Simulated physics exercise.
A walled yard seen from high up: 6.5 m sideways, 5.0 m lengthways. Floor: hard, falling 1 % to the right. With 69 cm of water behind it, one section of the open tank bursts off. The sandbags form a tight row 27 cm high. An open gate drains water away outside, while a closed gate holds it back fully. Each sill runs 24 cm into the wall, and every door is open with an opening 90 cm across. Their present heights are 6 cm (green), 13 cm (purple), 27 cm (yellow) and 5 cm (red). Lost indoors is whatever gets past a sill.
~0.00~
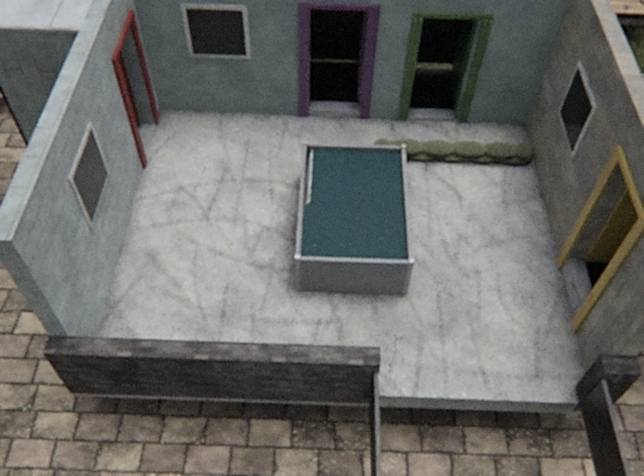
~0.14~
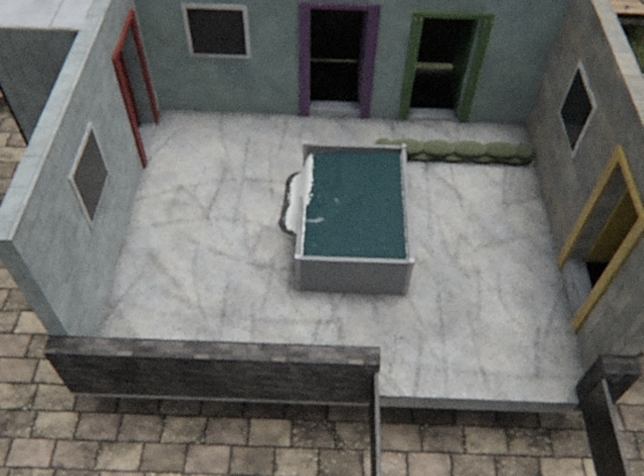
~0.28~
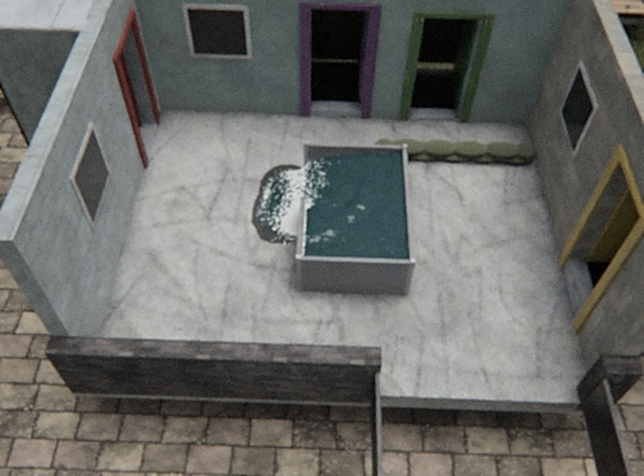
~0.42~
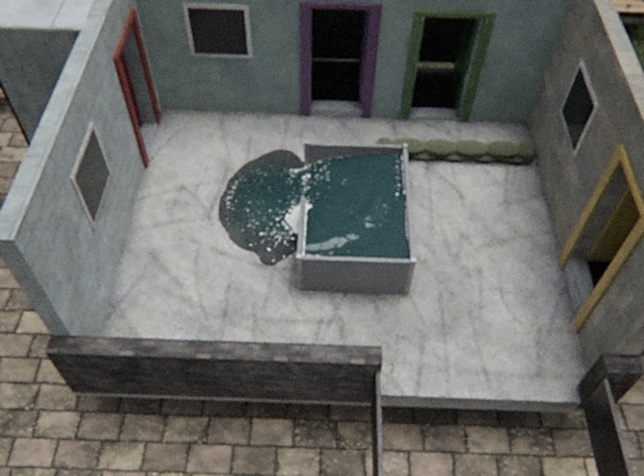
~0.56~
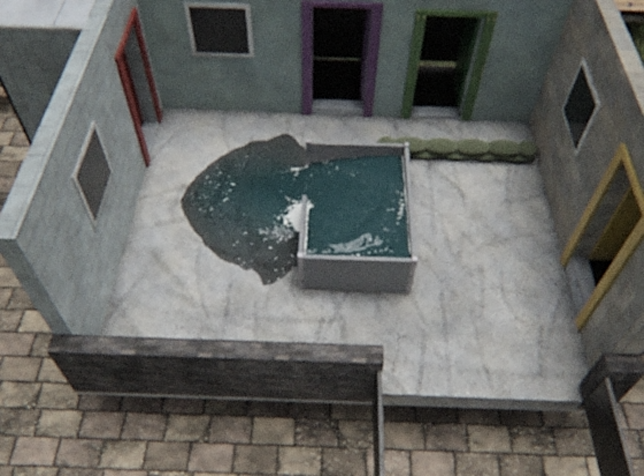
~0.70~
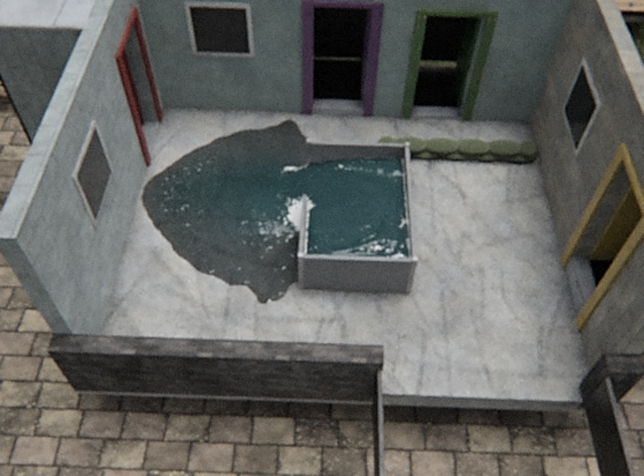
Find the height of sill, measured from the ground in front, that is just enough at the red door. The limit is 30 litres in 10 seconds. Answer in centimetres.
Roughly 21 cm is just enough.
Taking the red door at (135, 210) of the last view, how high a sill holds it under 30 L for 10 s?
It needs roughly 22 cm.
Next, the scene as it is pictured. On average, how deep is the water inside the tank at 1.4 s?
It averages close to 42 centimetres.
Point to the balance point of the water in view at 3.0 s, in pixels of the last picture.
About (253, 217).
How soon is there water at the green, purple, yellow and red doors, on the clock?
Green 4.5 s, purple 2.4 s, yellow 5.5 s, red 1.0 s.
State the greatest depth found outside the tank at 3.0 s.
About 24 cm at most.
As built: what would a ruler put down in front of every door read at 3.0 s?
Depth (cm): Green 0 / purple 2 / yellow 0 / red 20.
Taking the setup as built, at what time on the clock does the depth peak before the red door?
The level tops out near 2.0 seconds.
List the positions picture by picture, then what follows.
Still water, 69 cm deep, in the open tank at (354, 202); the red door at (138, 96) is dry, in the first picture.
The front is at (283, 222), 0.3 m from the gap at (305, 195); 0.2 m2 of floor is wet, 69 cm left at the back, in the second picture.
Water pours out at (306, 196) and has run 0.7 m, to (257, 221); about 11 cm deep outside, 69 cm at the back, in the third picture.
The front is at (223, 213), 1.3 m from the gap at (307, 196); 1.9 m2 of floor is wet, 65 cm left at the back, in the fourth picture.
Water pours out at (308, 194) and has run 1.9 m, to (187, 205); about 6 cm deep outside, 58 cm at the back, in the fifth picture.
Water pours out at (309, 194) and has run 2.5 m, to (148, 194); about 4 cm deep outside, 60 cm at the back; the red door at (141, 94), 2.9 m from the gap, is still 0.7 m from the nearest water, in the sixth picture.
After 1.4 s water covers 30 % of the floor, deepest (34 cm) near (300, 194); 18 cm at the red door, 15 litres in over its 5 cm sill.
After 3.0 s water covers 35 % of the floor, deepest (24 cm) near (93, 364); 20 cm at the red door, 184 litres in over its 5 cm sill.
After 10.0 s water covers 90 % of the floor, deepest (12 cm) near (531, 127); 5 cm at the red door, 323 litres in over its 5 cm sill.
At the red door as built, the water arrived by 1.0 s and peaked near 24 cm at 2.0 s.
Run again over the same 10 s with other heights there, 41 litres in over 19 cm, 8 litres over 26 cm. The limit of 30 litres is kept from about 21 cm up.
